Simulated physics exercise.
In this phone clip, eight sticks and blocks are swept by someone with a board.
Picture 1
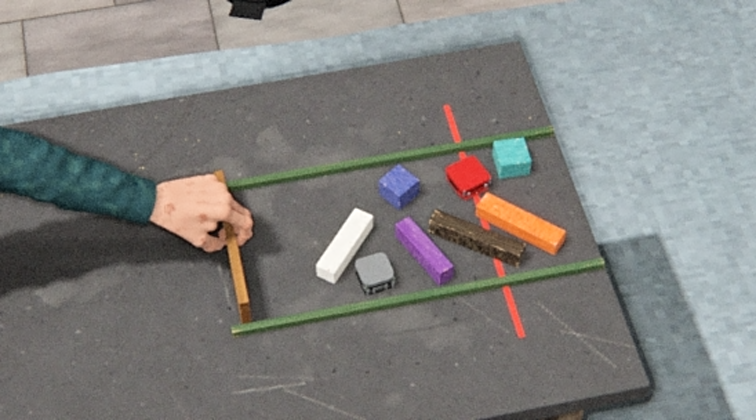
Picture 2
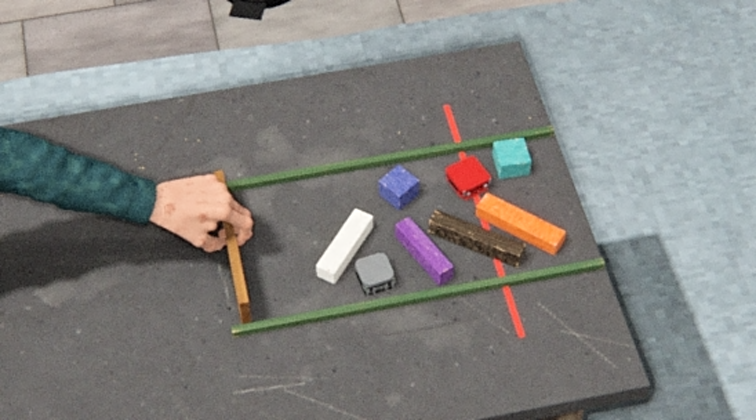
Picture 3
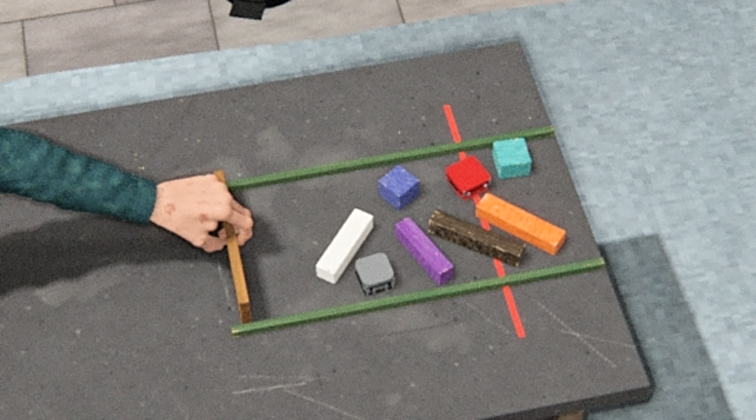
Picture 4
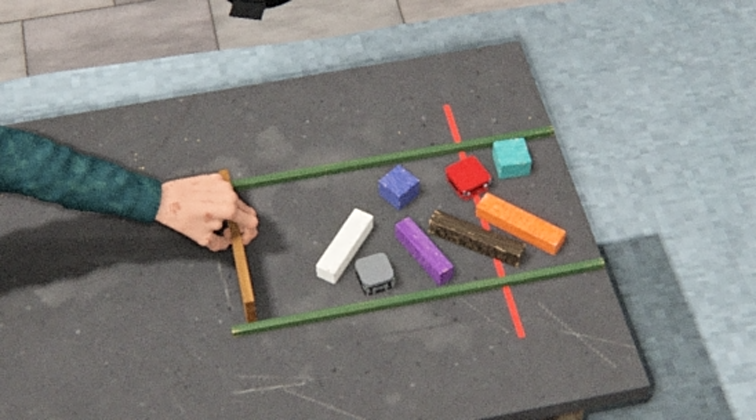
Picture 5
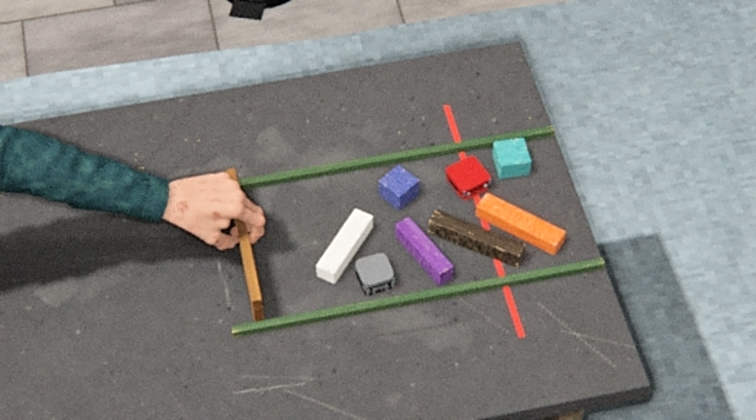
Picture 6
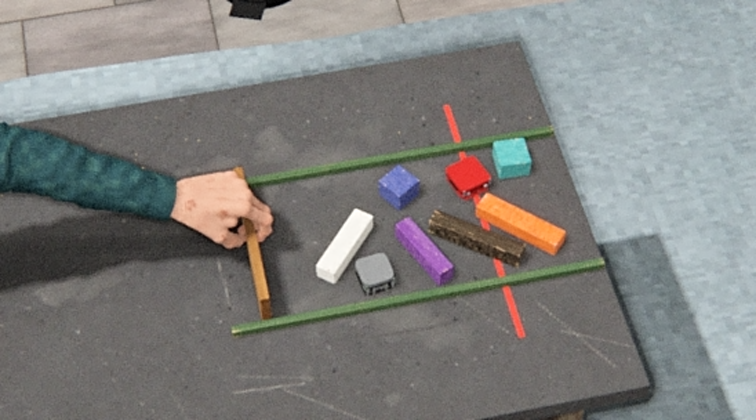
In this clip, a hand holds an upright wooden board on a dark table, then slides it slightly to the right between two green strips, while the colourful blocks and bars ahead, some near a red line, stay still.
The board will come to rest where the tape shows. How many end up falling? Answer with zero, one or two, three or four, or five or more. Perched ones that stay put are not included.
I would say zero fall.
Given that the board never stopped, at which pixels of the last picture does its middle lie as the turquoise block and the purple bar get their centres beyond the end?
Approx. (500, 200) / approx. (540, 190) for the other.
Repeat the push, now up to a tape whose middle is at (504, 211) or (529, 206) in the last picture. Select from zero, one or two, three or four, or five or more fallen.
For each in order, zero and just one or two.
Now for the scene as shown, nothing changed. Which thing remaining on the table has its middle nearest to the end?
That's the turquoise block.
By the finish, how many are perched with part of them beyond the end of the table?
Overhanging ones - 0.
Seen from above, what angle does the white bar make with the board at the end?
Near 0 degrees.
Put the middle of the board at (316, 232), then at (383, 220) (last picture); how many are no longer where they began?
Counting first: 1, next 4.
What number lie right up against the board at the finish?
The count is 3.
A little later, none off yet; turquoise block at rest near (512, 158); orange bar at rest near (520, 224); red case at rest near (468, 179).
When it is over, the number that fall off is zero.
